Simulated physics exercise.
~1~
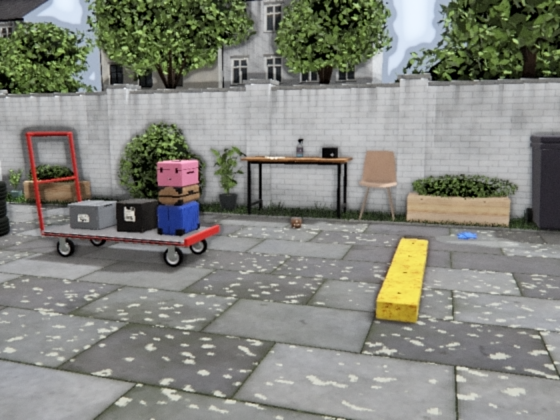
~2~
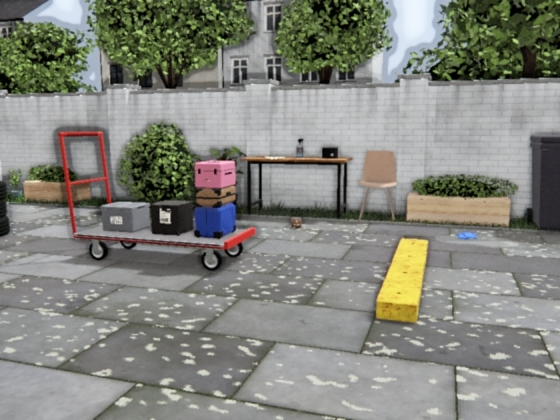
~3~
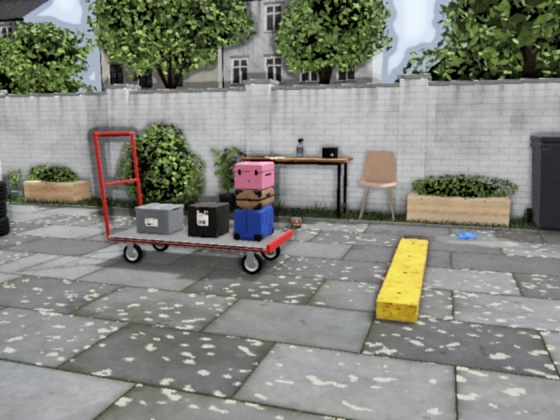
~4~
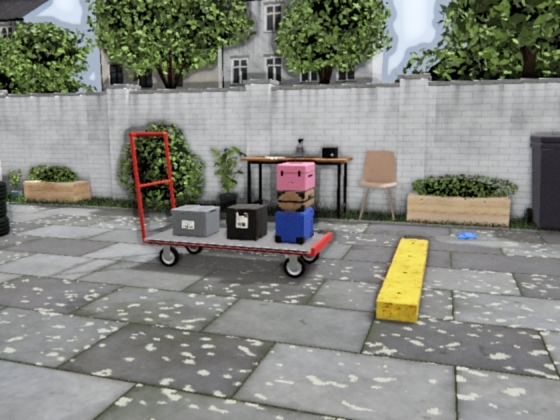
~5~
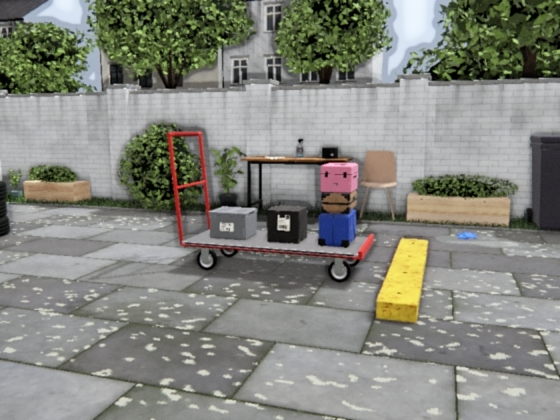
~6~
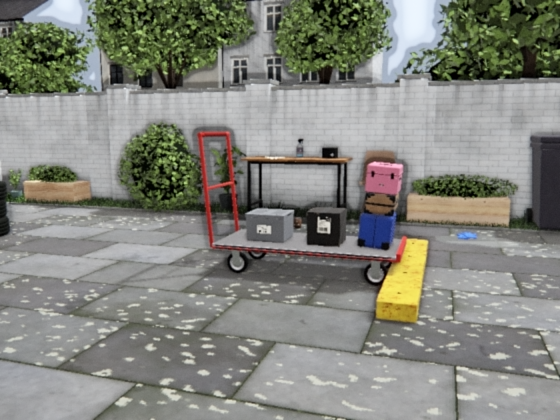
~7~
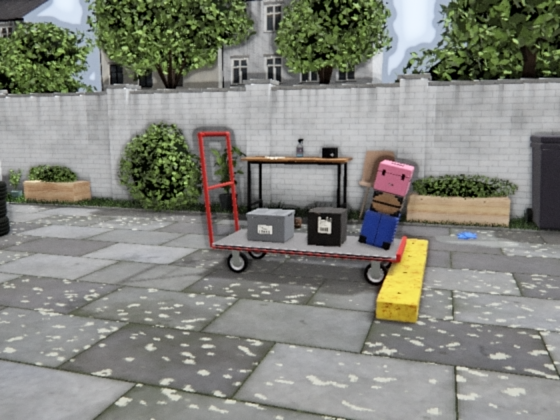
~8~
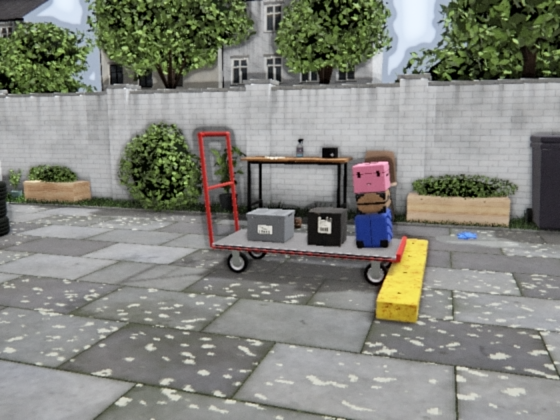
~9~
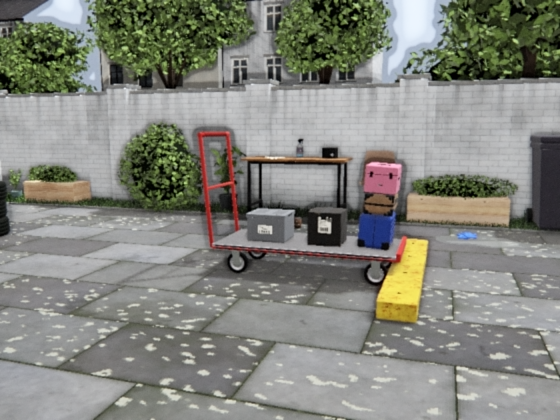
A loaded trolley rolls right, stops at a yellow kerb, and its stacked cases rock but stay aboard.
